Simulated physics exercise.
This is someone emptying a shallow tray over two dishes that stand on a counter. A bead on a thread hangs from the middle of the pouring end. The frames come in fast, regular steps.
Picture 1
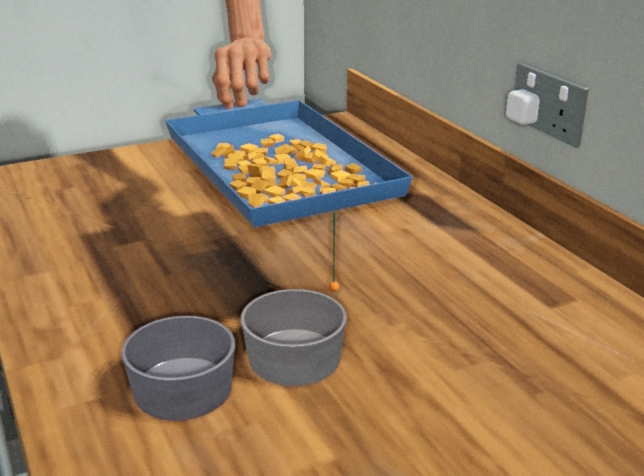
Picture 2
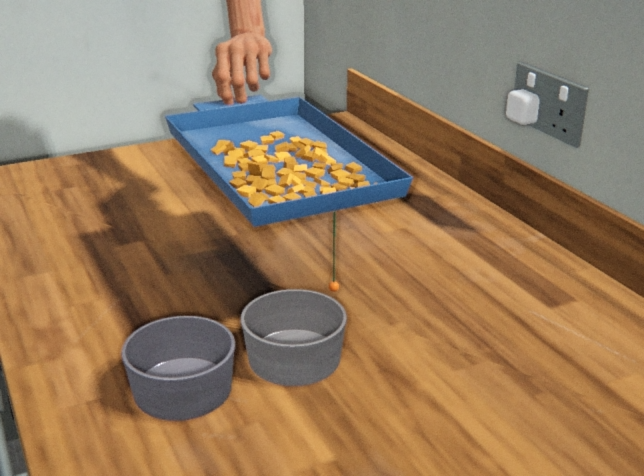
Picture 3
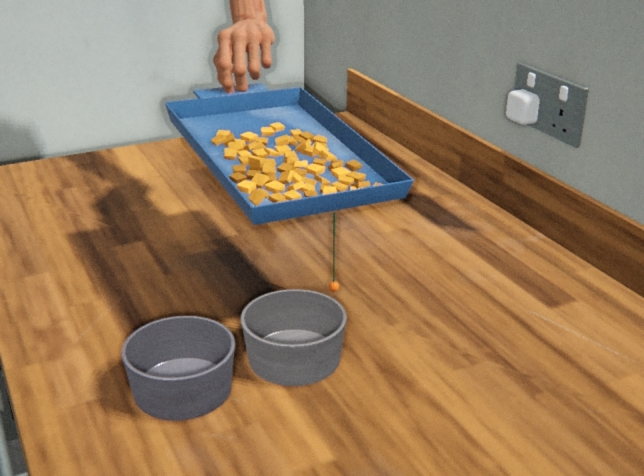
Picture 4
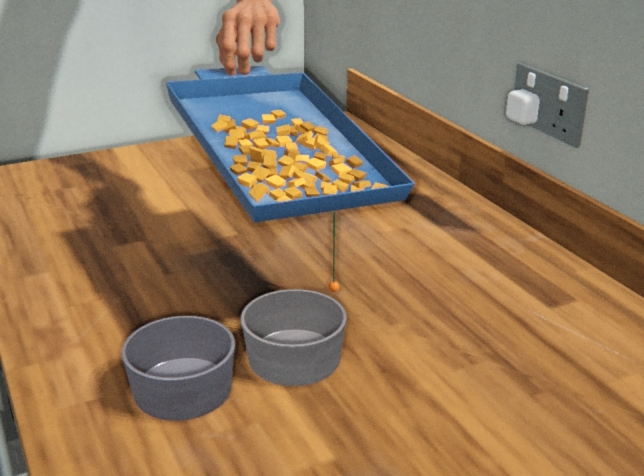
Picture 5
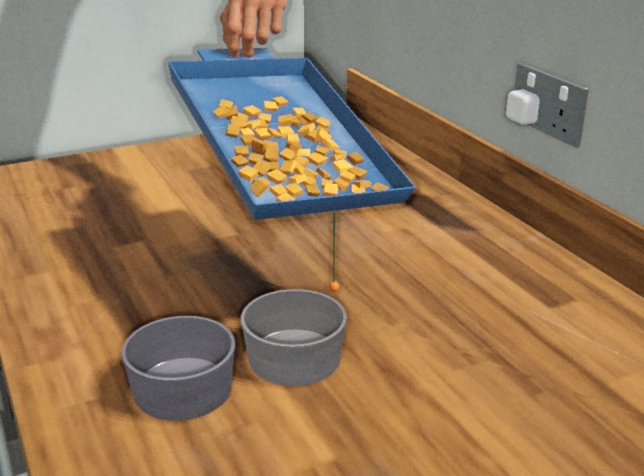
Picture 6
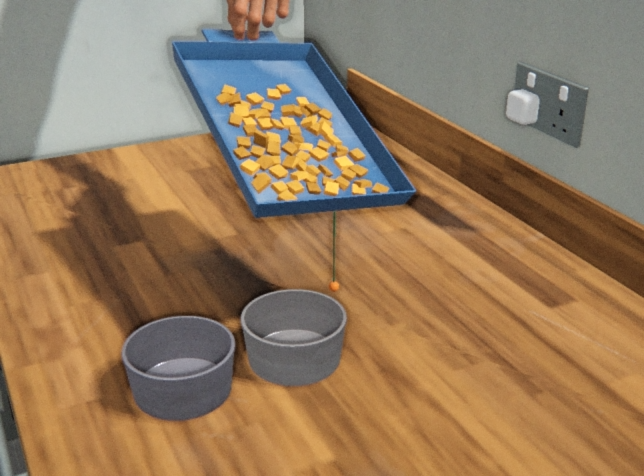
To begin with, a hand holds a blue tray of small orange-yellow crackers nearly level above a wooden counter, with two empty grey dishes below and a bead hanging from the tray's front edge. The hand then raises the back end, steadily steepening the tray, and the crackers spread out across it.
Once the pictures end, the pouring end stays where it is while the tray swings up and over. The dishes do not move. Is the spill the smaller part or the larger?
They take under half between them.
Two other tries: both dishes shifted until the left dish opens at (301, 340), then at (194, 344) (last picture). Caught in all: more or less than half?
At the first place more than half, at the second less than half.
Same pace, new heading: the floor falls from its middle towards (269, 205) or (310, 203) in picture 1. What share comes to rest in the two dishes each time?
About 90 and 40 per cent.
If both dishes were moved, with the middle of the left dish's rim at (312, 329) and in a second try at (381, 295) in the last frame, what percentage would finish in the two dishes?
Near 80 % and 80 %.
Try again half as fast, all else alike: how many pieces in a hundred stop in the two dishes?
About 0 per cent.
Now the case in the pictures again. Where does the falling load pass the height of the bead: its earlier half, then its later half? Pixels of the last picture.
Early half (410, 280), late half (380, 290).
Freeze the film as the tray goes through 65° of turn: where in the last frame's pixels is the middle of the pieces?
Around (354, 162).
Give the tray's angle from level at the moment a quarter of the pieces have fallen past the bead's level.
Around 110° of tilt.
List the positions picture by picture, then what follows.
Corners of the pouring end at (254, 206) and (406, 176), level; middle of the load at (286, 175), small crackers; left dish at (197, 394); right dish at (316, 360); bead on its thread at (334, 287), in the first frame.
Corners of the pouring end at (254, 206) and (407, 177), level; middle of the load at (286, 173), in the second frame.
Corners of the pouring end at (255, 204) and (407, 179), tipped barely, lowest at the right corner; middle of the load at (286, 169), in the third frame.
Corners of the pouring end at (257, 203) and (409, 182), tipped a little, lowest at the right corner; middle of the load at (287, 162), in the fourth frame.
Corners of the pouring end at (258, 201) and (409, 185), tipped clearly, lowest at the right corner; middle of the load at (288, 155), in the fifth frame.
Corners of the pouring end at (260, 200) and (410, 188), tipped clearly, lowest at the right corner; middle of the load at (290, 149); left dish at (197, 394); right dish at (316, 360), in the sixth frame.
Soon, tray tipped steeply; all on the tray.
A while on, tray tipped past a quarter turn; most on the tray; about a quarter outside both.
Towards the end, tray tipped past a quarter turn; a stray few in the right dish; nearly all outside both.
Finally, tray tipped past a quarter turn; none in the left dish; a stray few in the right dish; nearly all outside both.
